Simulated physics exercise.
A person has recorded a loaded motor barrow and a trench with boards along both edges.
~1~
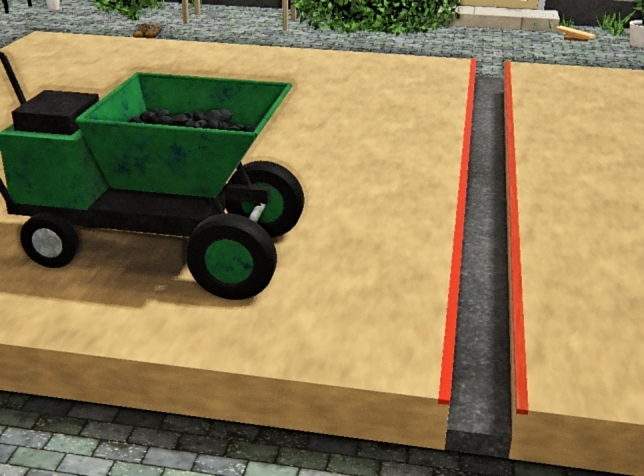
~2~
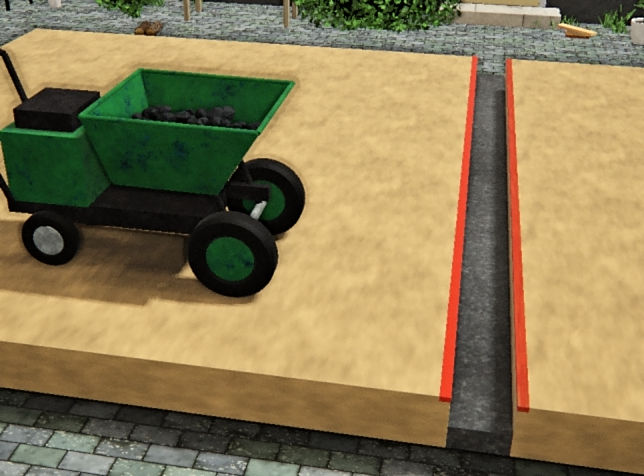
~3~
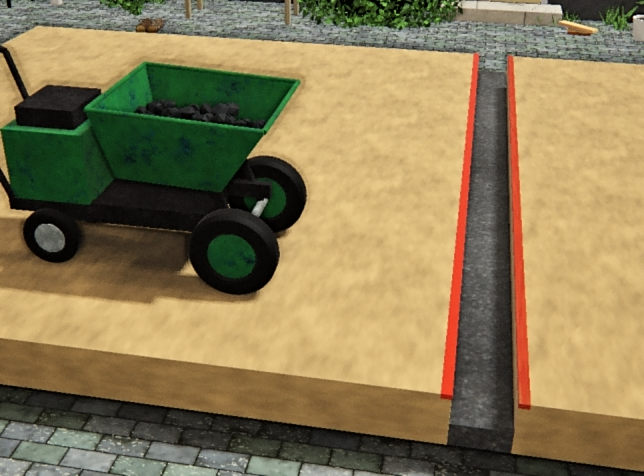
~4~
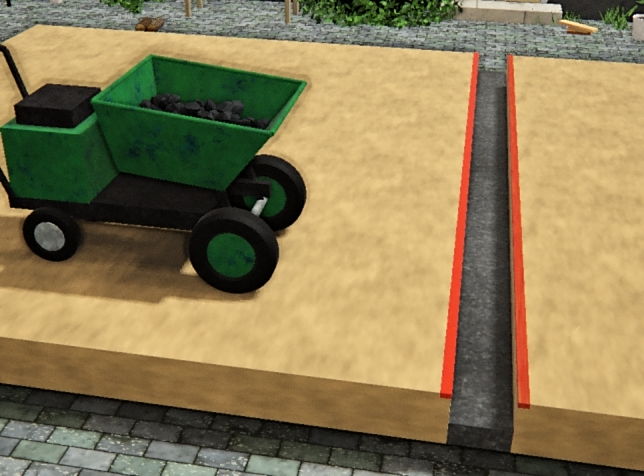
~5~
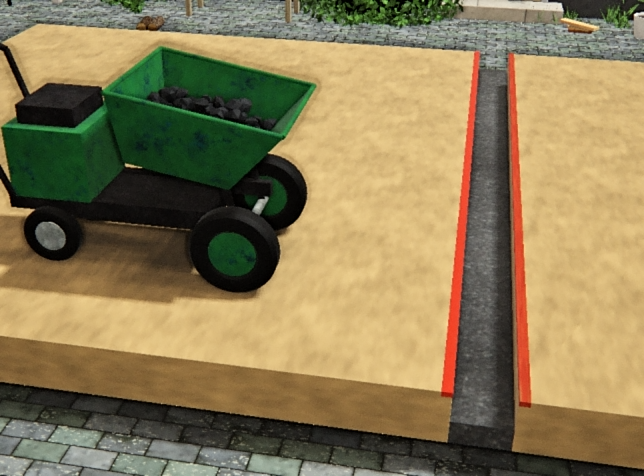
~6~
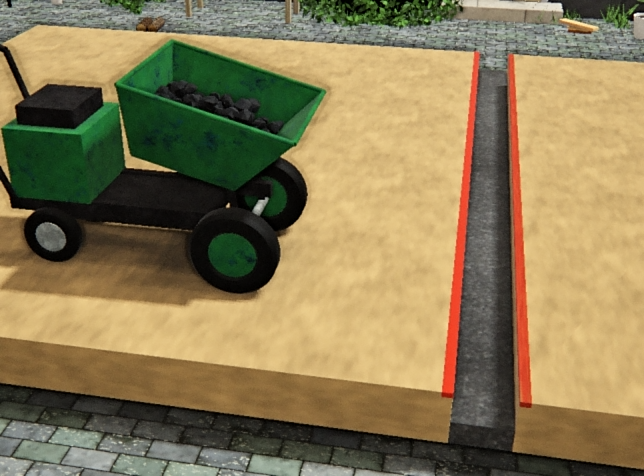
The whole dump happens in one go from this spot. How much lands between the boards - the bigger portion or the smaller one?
The smaller portion lands there.
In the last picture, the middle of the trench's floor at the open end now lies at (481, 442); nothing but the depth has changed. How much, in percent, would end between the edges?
About 20 per cent.
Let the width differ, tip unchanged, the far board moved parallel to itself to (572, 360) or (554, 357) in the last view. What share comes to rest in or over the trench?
Estimated share: Try 1 approx. 20 in a hundred, try 2 approx. 20 in a hundred.
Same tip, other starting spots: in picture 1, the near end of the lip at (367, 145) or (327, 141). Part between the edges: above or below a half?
Case one - a majority; case two - a majority.
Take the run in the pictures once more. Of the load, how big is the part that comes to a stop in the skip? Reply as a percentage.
Some 0 in a hundred.
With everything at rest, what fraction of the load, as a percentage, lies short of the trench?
Share of load: Near 80 %.
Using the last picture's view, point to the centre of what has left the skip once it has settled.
About (416, 268).
Soon after the last picture, skip tipped steeply; all in the skip.
A little later, skip tipped steeply; nearly all in the skip; a stray few short of the trench; a stray few falling.
Later still, skip tipped right over; about a quarter in the skip; about two thirds short of the trench; a small part in or heaped over the trench.
By the end, skip tipped right over; most short of the trench; about a quarter in or heaped over the trench; none beyond it.
